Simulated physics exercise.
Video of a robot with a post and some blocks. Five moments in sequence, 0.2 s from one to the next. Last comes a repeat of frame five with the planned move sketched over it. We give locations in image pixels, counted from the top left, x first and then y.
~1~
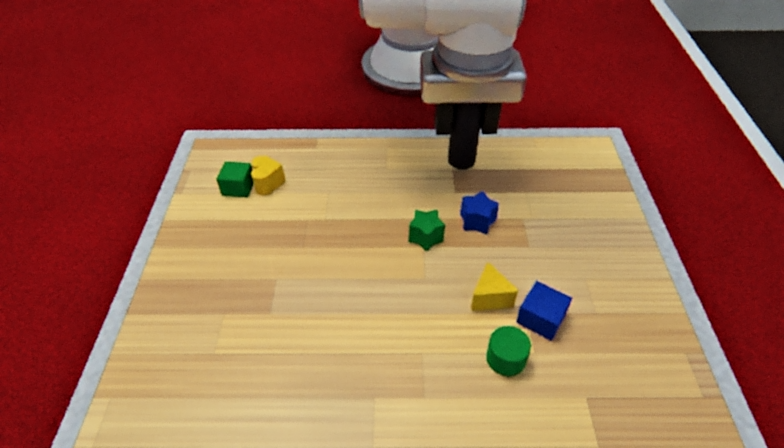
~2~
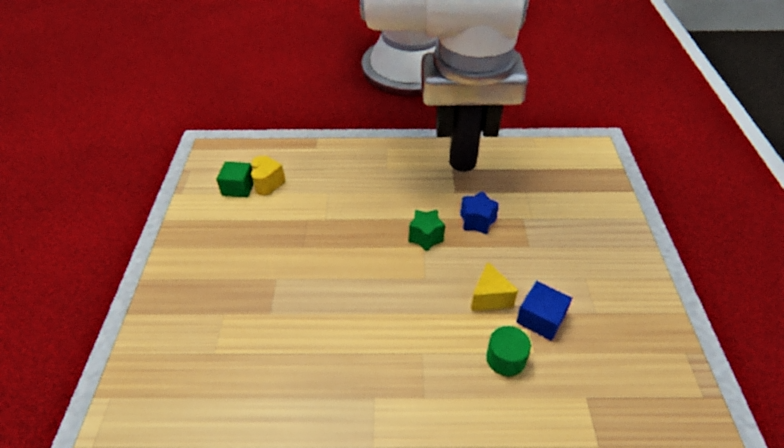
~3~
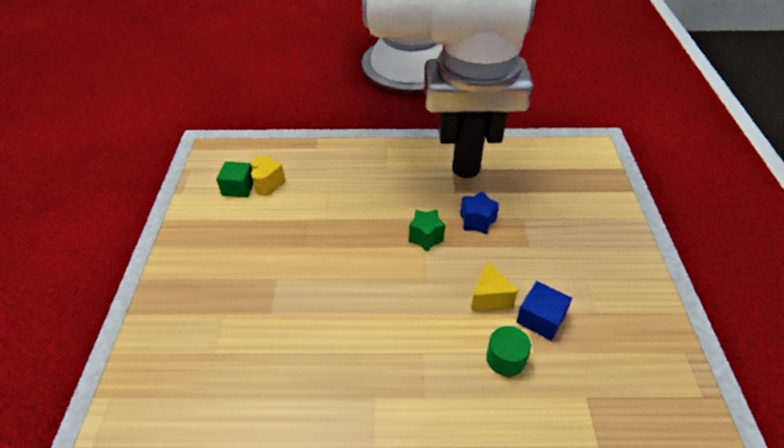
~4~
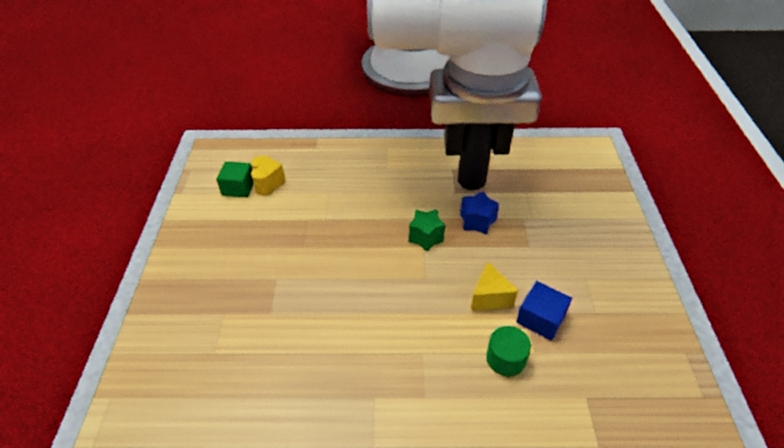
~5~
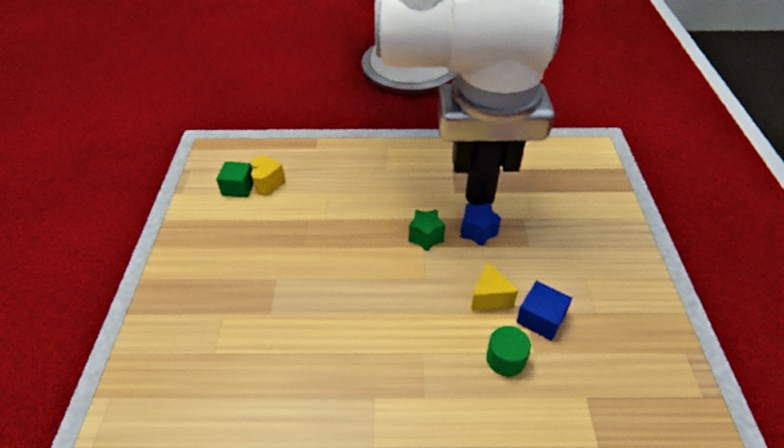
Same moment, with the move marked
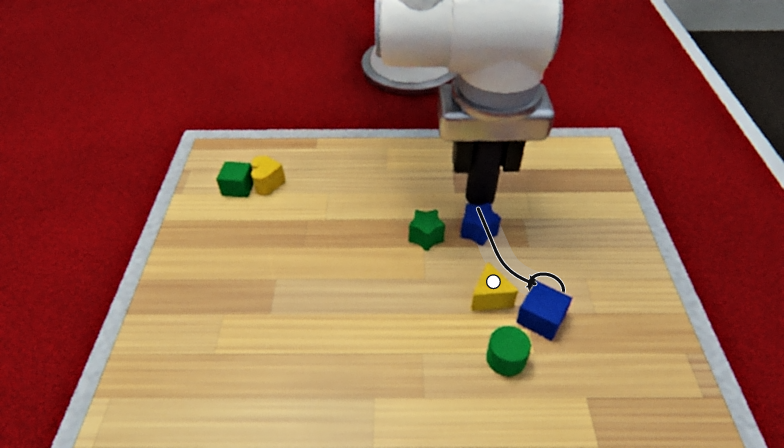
A white robot arm with a black post reaches over the far edge of a pale wooden board on a red surface, seen from above by a still camera. A green cube and yellow block sit at the far left, green and blue stars near the middle, and a yellow triangle, blue cube and green cylinder nearer. The post creeps forward and slightly right, then nudges the blue star a little nearer.
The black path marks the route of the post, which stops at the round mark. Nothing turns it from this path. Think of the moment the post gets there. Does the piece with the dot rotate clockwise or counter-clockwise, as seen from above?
From overhead, anticlockwise.
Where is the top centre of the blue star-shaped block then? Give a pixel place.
In the picture, that point is around (483, 262).
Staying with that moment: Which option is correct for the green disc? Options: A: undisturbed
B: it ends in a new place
(A)
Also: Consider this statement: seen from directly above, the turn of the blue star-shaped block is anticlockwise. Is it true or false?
That statement is not accurate.
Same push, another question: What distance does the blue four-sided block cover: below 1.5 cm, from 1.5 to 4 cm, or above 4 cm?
That one ends up within 1.5 cm of where it is now.
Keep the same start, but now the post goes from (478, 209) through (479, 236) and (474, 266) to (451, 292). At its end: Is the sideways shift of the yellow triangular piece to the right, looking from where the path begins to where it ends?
Answer: No.
Drawn move, from (478, 209) over (490, 237) and (507, 268) to (546, 287); the dot is on the yellow triangular piece.
The first path, step by step. One third of the way, post at (493, 227); blue star-shaped block at (486, 243), turned 25° clockwise.
Two thirds of the way, post at (510, 257); blue star-shaped block at (483, 262), turned 70° clockwise; yellow triangular piece at (492, 292), turned 30° anticlockwise.
At the end, post at (550, 276); blue star-shaped block at (483, 262), turned 70° clockwise; yellow triangular piece at (492, 292), turned 35° anticlockwise; green disc still; blue four-sided block still.
